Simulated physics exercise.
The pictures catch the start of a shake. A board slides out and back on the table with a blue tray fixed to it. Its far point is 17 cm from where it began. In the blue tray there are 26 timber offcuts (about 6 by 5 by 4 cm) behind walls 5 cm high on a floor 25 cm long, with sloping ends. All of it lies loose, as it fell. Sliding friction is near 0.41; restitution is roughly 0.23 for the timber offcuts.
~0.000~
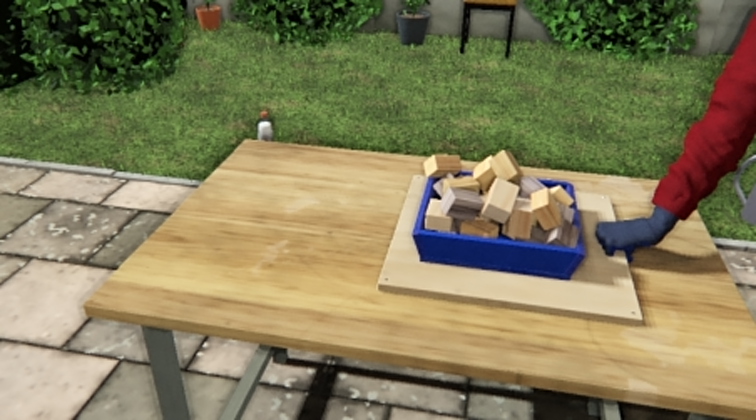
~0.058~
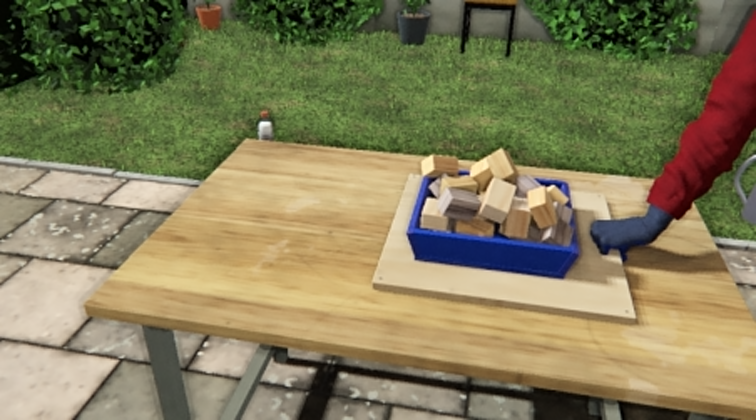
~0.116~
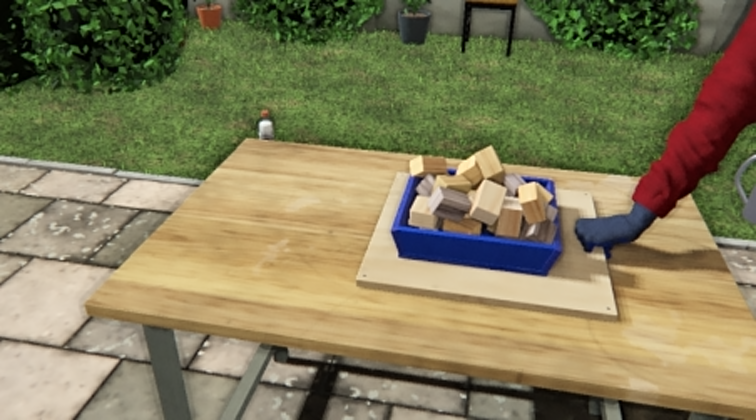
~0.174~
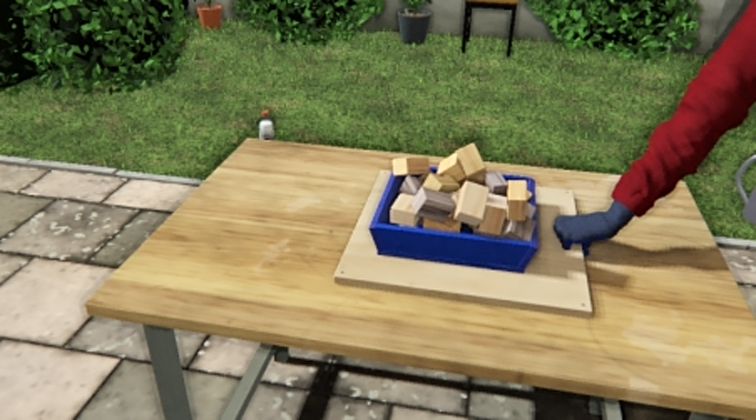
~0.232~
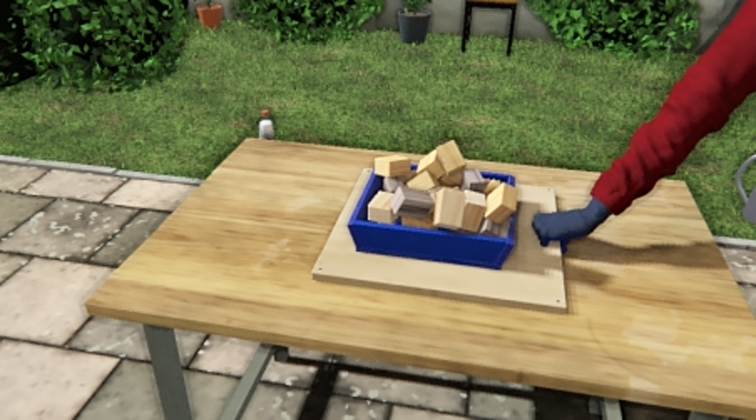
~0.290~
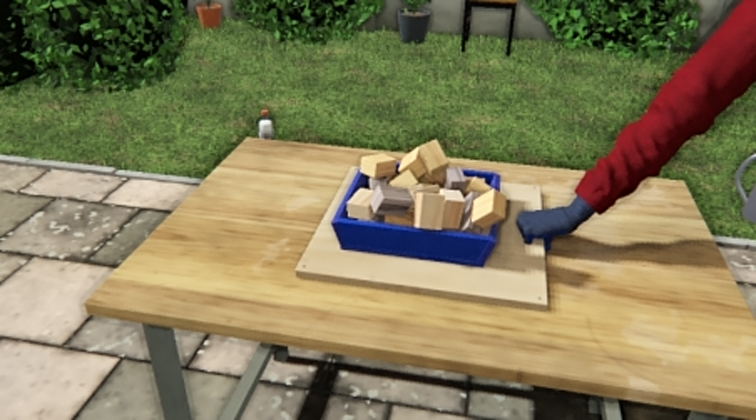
A gloved hand slides a board carrying a blue tray of wooden blocks left across a table.
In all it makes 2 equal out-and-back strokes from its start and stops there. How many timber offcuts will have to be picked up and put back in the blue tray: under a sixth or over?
Out of the blue tray go fewer than one in six of the timber offcuts.
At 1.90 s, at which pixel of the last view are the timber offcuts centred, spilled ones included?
Around (495, 216).
After 0.55 s, blue tray 26 in, 0 out.
After 0.87 s, blue tray 25 in, 1 out.
After 1.32 s, blue tray 25 in, 1 out.
When it is over (at 1.90 s), blue tray 25 in, 1 out. Asked share, 1 of 26, 4 per cent.
